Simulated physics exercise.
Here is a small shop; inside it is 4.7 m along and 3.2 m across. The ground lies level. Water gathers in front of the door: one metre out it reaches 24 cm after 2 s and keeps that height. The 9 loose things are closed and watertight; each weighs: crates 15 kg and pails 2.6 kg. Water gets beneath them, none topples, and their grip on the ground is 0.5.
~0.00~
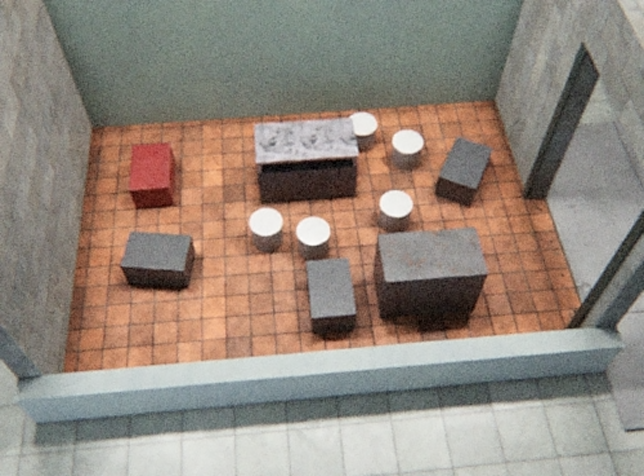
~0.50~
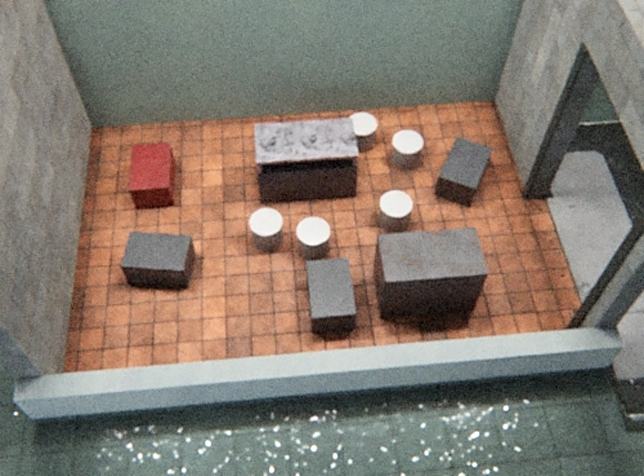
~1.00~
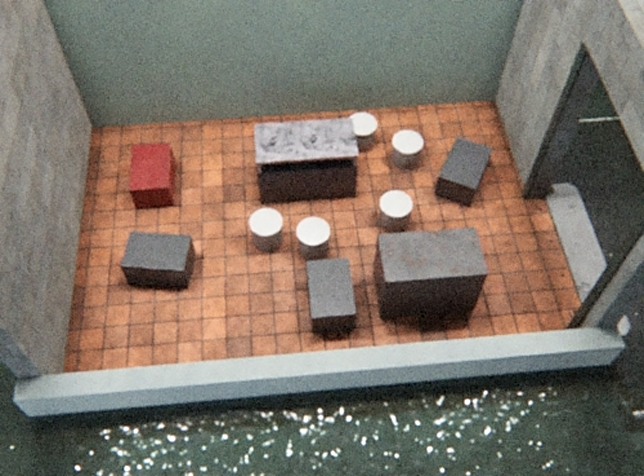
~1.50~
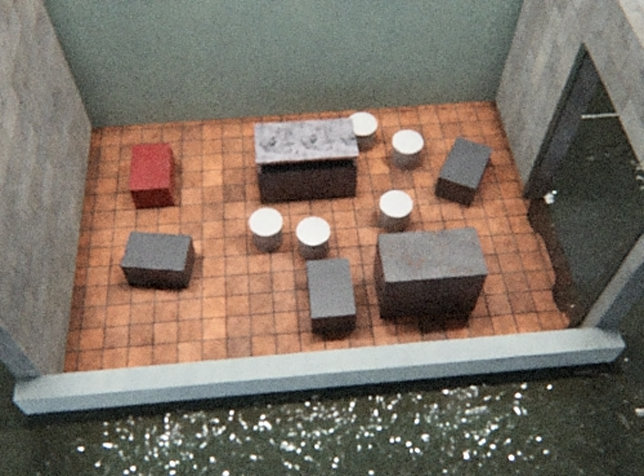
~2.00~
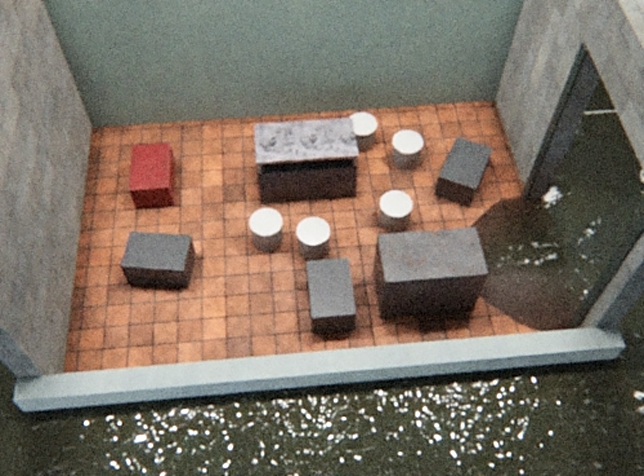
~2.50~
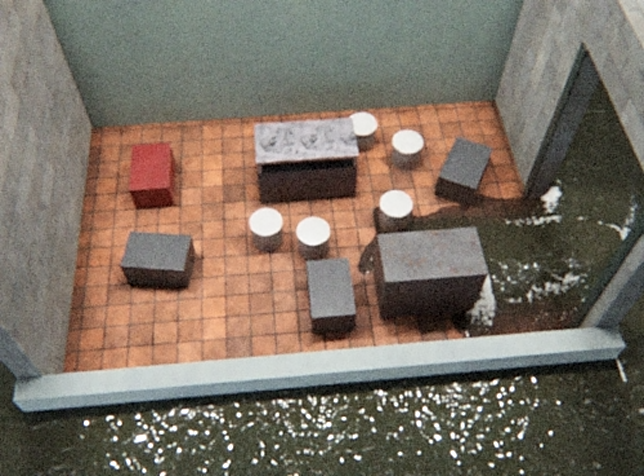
Small tiled room with dark blocks, white cylinders and a red crate standing still, dark water spreading outside, then entering through the right doorway.
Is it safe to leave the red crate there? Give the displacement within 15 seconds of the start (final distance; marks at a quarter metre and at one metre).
Red crate slides a little.
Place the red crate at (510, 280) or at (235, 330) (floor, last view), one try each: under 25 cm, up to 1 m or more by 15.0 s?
In that order: It gets carried off; it travels far.
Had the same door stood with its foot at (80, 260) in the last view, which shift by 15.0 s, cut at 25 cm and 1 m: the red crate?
In that case the red crate slides a little.
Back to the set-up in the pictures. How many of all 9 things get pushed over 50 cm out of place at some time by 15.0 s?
9 of them.
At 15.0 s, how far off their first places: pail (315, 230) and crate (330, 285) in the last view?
In turn: 200 cm, 150 cm.
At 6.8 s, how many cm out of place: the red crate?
About 10 cm.
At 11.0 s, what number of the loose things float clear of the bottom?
At that moment 9.
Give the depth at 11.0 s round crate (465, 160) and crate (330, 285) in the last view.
About 13 and 18 cm.
After 3.5 s the red crate is near (150, 166), 0.0 m from its start, aground; 2 afloat.
After 6.8 s the red crate is near (142, 167), 0.1 m from its start, afloat; 8 afloat.
After 11.0 s the red crate is near (97, 158), 0.5 m from its start, afloat; 9 afloat.
After 15.0 s the red crate is near (132, 116), 0.6 m from its start, afloat; 9 afloat.
